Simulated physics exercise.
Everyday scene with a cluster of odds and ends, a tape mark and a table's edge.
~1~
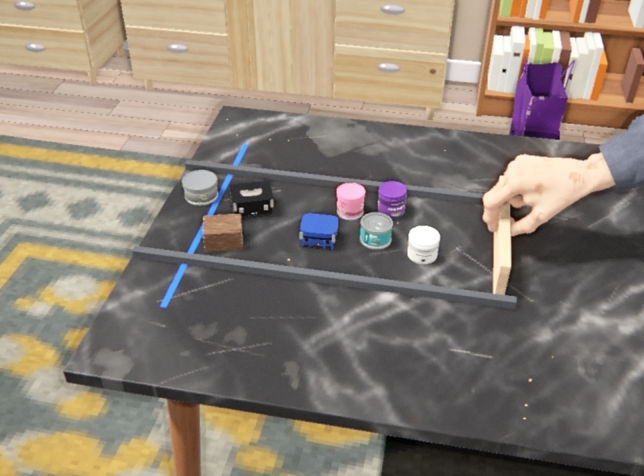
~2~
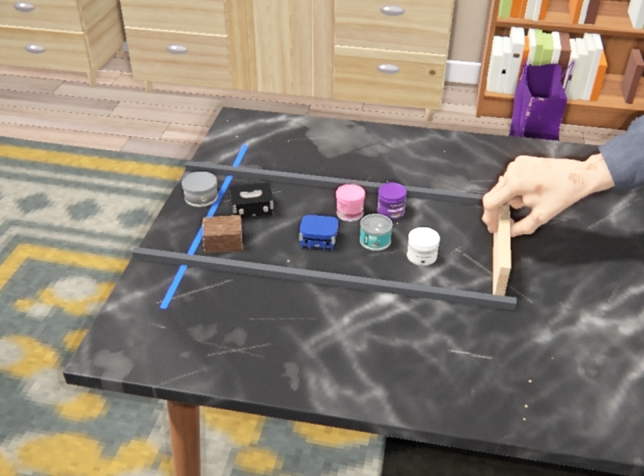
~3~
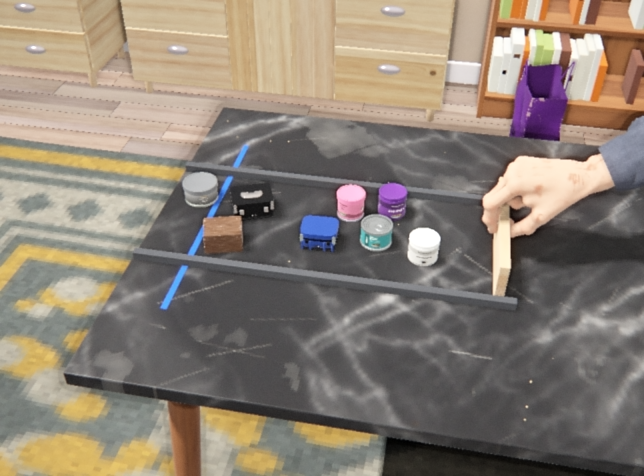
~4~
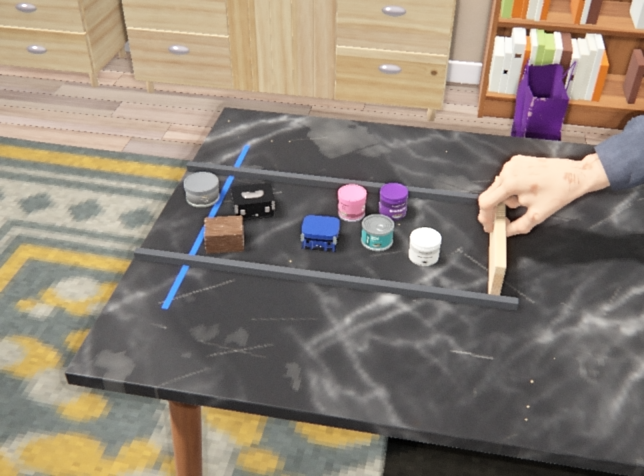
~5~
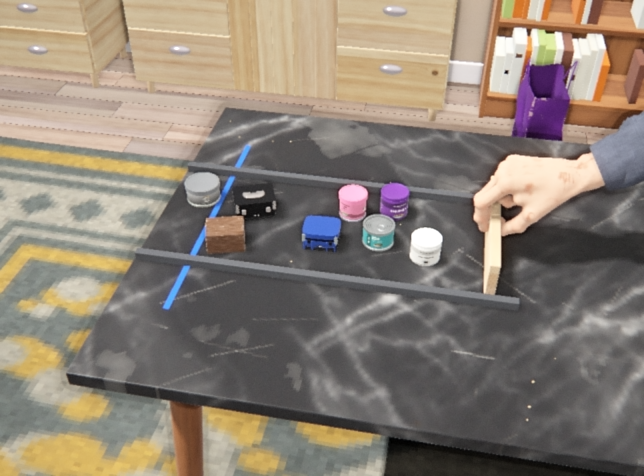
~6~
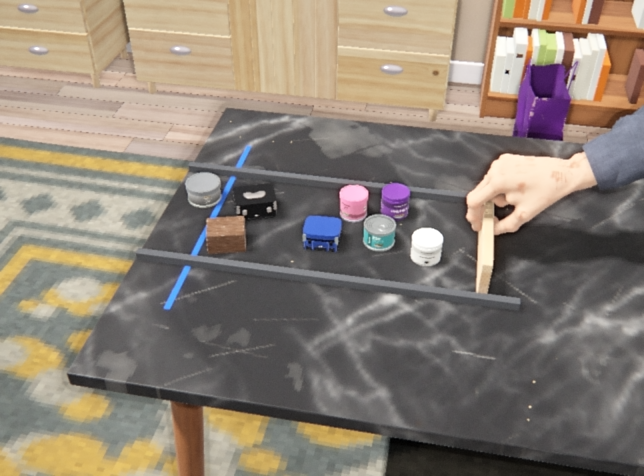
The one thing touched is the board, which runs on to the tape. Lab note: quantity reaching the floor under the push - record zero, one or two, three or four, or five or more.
After that push only one or two come off the table.
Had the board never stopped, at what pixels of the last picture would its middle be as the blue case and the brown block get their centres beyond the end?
First near (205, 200), second near (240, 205).
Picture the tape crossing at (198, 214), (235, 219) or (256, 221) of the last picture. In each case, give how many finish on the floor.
Per try in turn: 4, 0, 0.
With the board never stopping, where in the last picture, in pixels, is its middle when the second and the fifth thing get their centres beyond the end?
At (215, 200) for the second, at (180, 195) for the fifth.
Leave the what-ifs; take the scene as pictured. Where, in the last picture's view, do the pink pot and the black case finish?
Final positions - pink pot around (208, 191), black case around (165, 204).
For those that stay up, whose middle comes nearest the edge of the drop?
Black case.
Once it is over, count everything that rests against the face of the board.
The count is 4.
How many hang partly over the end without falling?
I make it 3.
Soon after, none off yet; grey tin at rest near (204, 190); brown block at rest near (226, 235); black case at rest near (255, 203).
Then, none off yet; grey tin at rest near (203, 190); brown block moved a little near (204, 235); black case moved a little near (235, 203).
At rest, the number that fall off is one or two; fallen, brown block.
